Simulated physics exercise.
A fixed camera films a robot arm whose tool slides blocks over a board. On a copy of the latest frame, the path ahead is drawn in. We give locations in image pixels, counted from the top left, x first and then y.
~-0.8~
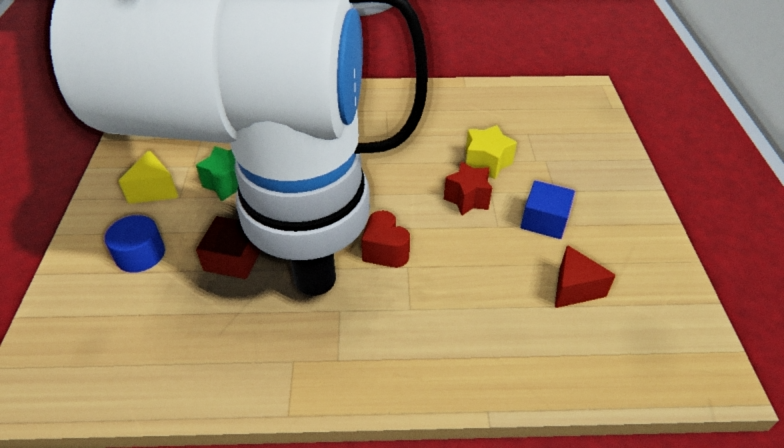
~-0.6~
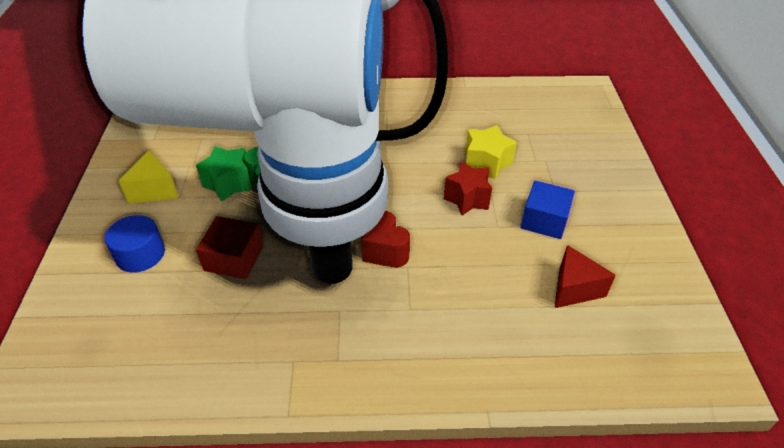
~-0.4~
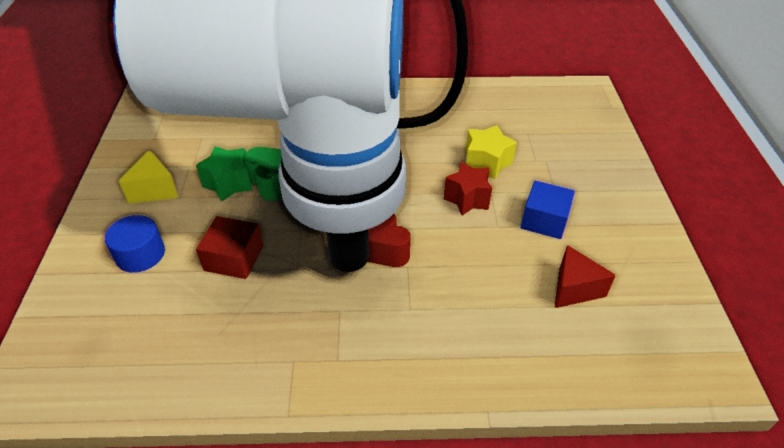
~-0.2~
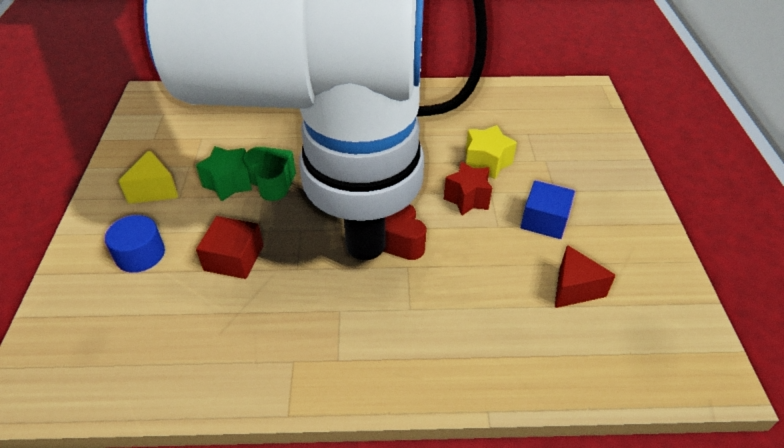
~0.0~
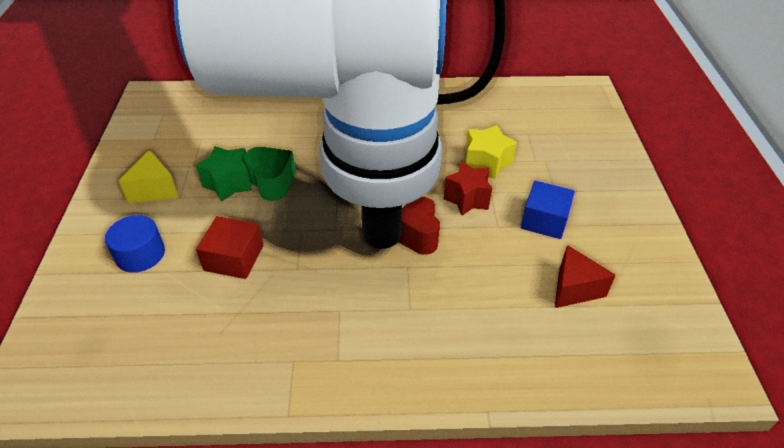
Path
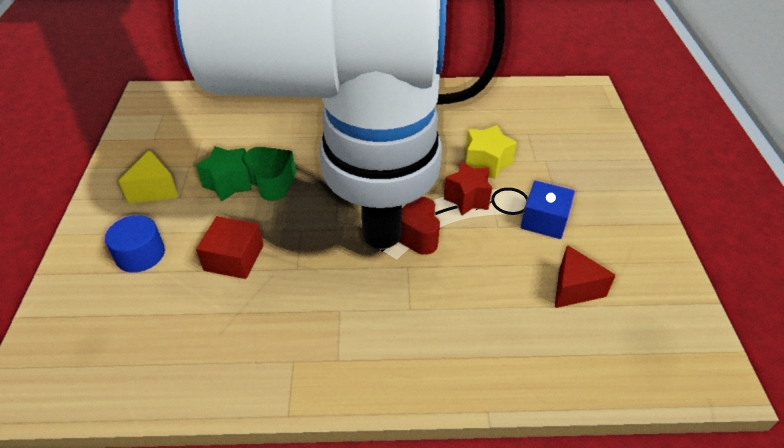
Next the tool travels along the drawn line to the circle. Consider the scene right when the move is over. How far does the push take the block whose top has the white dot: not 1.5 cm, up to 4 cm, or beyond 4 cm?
It gets moved under 1.5 cm.
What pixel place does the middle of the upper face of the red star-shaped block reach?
Its top centre lands on (529, 157).
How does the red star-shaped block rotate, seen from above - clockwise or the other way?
It goes anticlockwise.
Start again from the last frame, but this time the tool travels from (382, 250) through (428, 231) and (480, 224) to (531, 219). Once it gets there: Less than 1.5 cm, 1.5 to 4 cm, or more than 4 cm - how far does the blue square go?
The largest band: Over 4 cm.
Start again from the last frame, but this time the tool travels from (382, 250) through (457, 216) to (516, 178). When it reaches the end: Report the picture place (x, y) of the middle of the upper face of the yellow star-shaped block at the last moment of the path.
Near (496, 120).
Drawn move, from (382, 250) over (418, 222) and (462, 206) to (510, 201); the dot is on the blue square.
What follows on the original path. One third of the way, tool (419, 208); red heart block (458, 201), turned 60° clockwise; red star-shaped block (476, 176), turned 25° anticlockwise.
Two thirds of the way, tool (464, 192); red heart block (497, 199), turned 85° clockwise; red star-shaped block (494, 168), turned 60° anticlockwise.
At the end, tool (513, 187); red heart block (521, 205), turned 130° clockwise; red star-shaped block (529, 157), turned 110° anticlockwise; yellow star-shaped block (496, 136), turned 35° anticlockwise; blue square (562, 202), turned 35° anticlockwise.
